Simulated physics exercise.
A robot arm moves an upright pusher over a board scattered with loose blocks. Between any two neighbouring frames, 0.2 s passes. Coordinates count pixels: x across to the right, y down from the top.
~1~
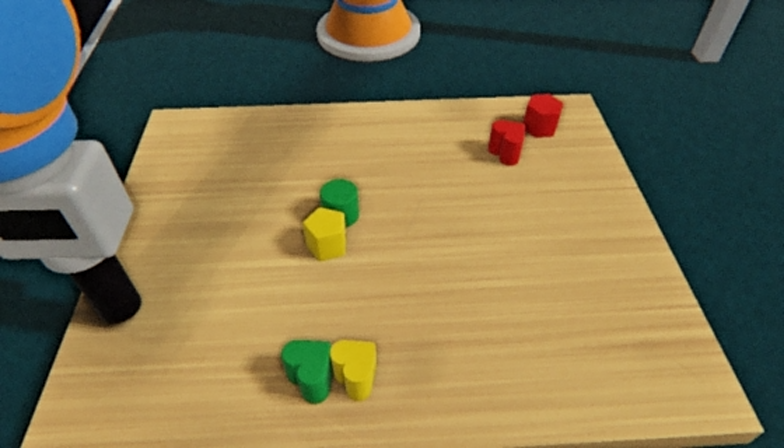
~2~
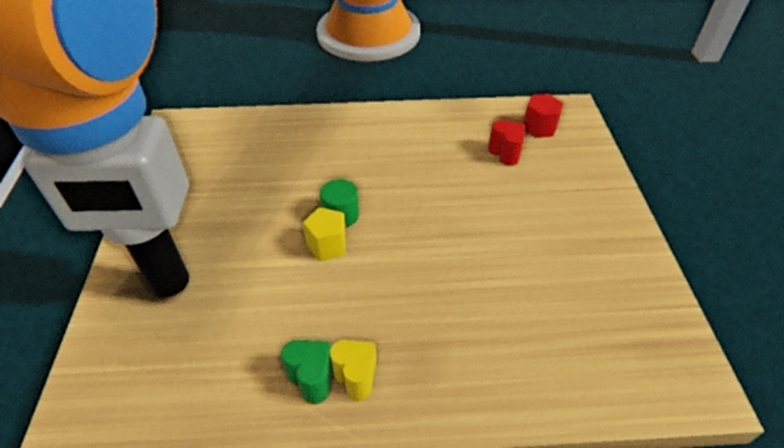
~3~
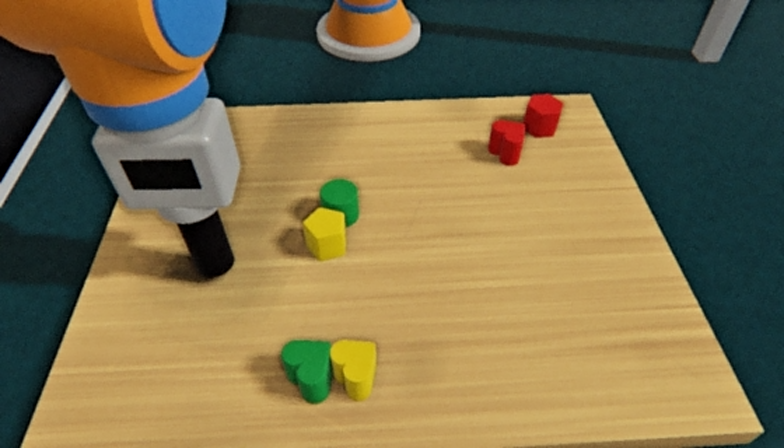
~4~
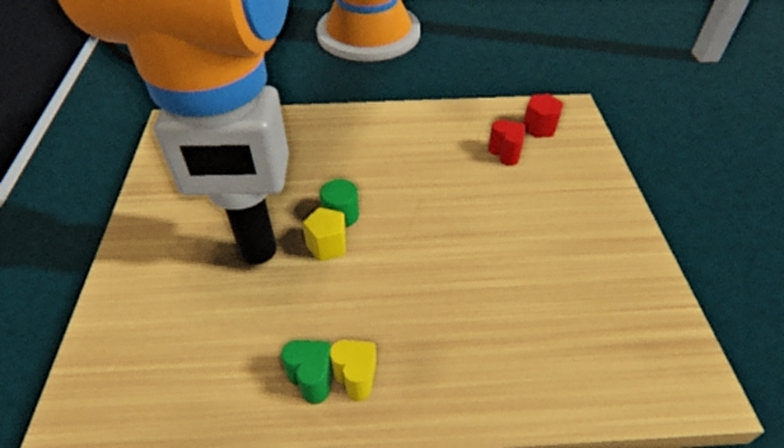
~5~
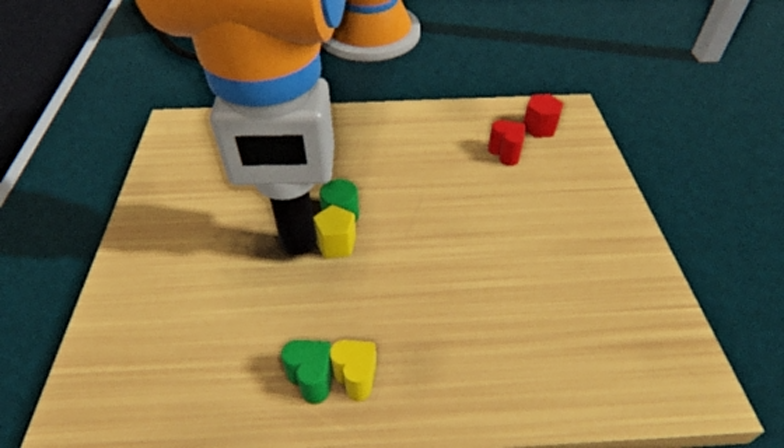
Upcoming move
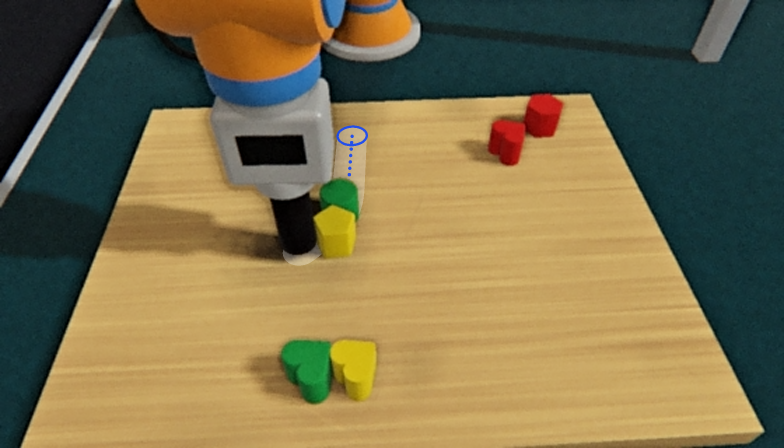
Robot arm sweeping its black pusher rightward across a wooden board and nudging a yellow pentagonal block slightly beside a green disc.
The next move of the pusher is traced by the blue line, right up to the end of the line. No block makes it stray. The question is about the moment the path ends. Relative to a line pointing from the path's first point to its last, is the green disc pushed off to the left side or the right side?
Moves right.
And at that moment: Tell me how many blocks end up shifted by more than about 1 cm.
Moved: 2.
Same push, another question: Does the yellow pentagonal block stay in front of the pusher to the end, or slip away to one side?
It slides aside on the way.
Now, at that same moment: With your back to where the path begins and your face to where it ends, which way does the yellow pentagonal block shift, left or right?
My prediction: Rightwards.
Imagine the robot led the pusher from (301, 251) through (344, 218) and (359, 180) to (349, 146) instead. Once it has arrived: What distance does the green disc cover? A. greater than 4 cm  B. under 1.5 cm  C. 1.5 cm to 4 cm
Answer: A.
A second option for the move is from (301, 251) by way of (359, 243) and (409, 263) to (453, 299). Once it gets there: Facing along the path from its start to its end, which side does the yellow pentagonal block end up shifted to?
It slides leftward.
The line goes from (301, 251) by way of (342, 213) and (350, 172) to (352, 136).
On the path given first. One third of the way, pusher (341, 203); yellow pentagonal block (362, 214), turned 50° clockwise; green disc (360, 168).
Two thirds of the way, pusher (349, 162); yellow pentagonal block (362, 214), turned 50° clockwise; green disc (381, 142).
At the end, pusher (351, 126); yellow pentagonal block (362, 214), turned 50° clockwise; green disc (382, 141).
